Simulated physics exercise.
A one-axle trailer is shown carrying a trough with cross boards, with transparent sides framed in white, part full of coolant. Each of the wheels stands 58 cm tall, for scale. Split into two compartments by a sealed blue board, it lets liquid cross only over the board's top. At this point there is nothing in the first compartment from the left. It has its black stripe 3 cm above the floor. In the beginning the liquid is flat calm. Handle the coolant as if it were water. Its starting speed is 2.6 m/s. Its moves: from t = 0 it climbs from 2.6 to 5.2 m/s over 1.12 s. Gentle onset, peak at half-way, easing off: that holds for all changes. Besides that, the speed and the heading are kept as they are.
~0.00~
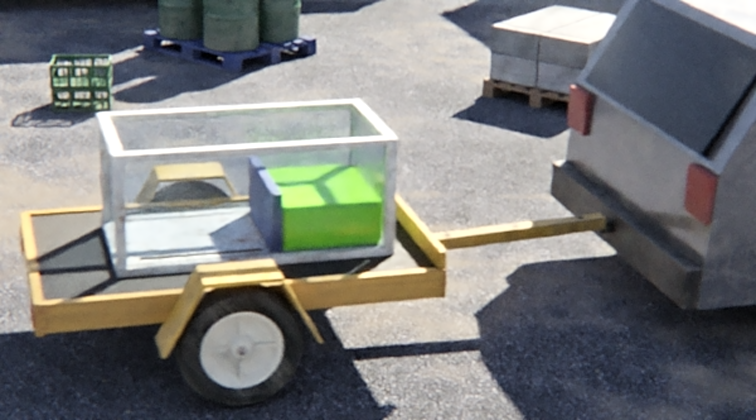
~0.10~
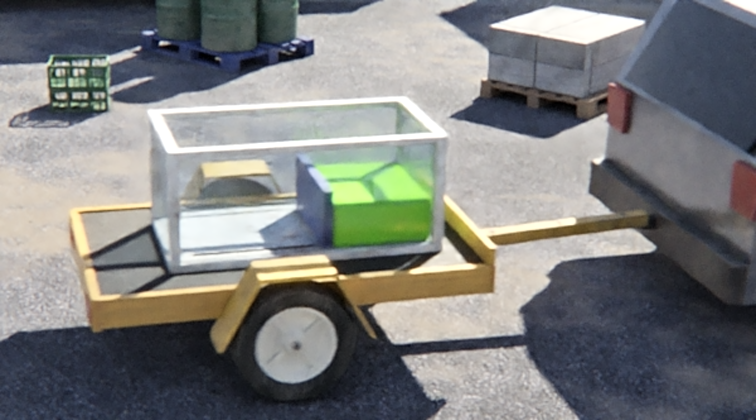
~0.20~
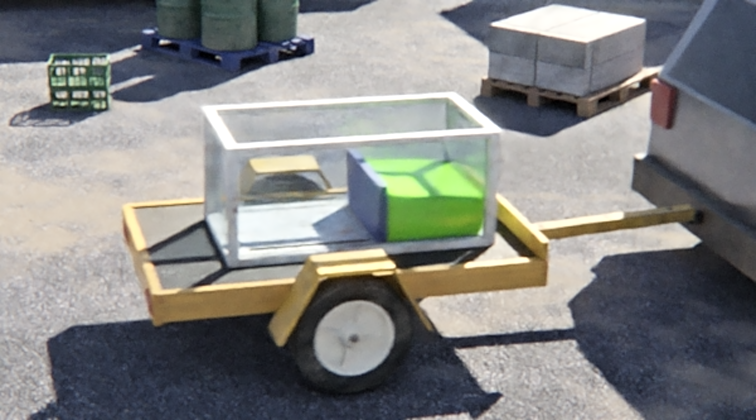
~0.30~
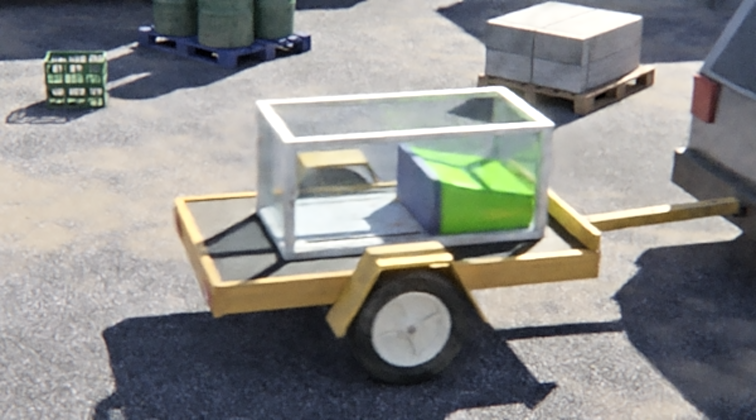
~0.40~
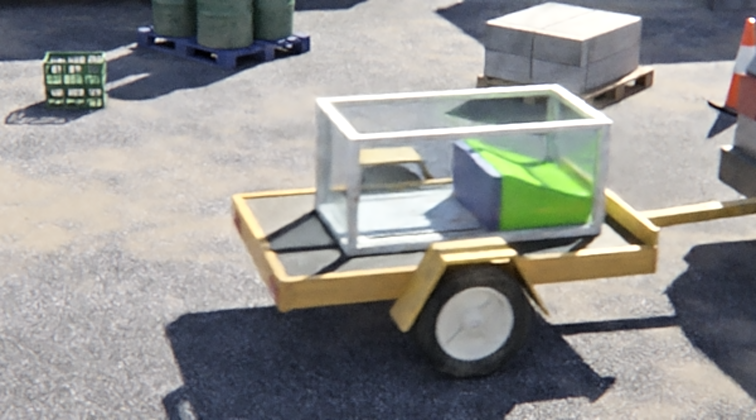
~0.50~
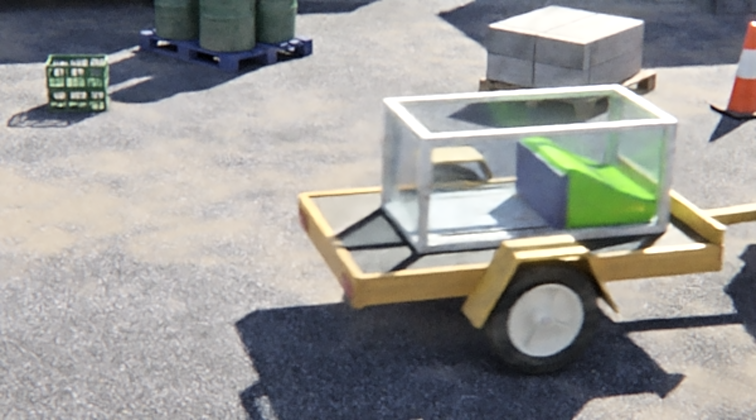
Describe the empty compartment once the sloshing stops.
It is partly filled, under the line.
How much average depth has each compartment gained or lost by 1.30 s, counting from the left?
Starting on the left, it's 1 up and then 1 down.
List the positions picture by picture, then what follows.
Compartments from the left stand at dry, (304, 171); board top at (278, 195); the front is on the right, levels are read along the far wall; a wheel hub at (244, 354), in the first picture.
Compartments from the left stand at dry, (351, 168), in the second picture.
Compartments from the left stand at dry, (401, 163), in the third picture.
Compartments from the left stand at dry, (451, 157), in the fourth picture.
Compartments from the left stand at dry, (506, 152), in the fifth picture.
Compartments from the left stand at dry, (569, 152); a wheel hub at (549, 324), in the sixth picture.
After 0.90 s left to right it is 1, 22 cm deep.
After 1.30 s left to right it is 1, 22 cm deep.
After 1.80 s left to right it is 1, 22 cm deep.
After 4.11 s left to right it is 1, 22 cm deep.
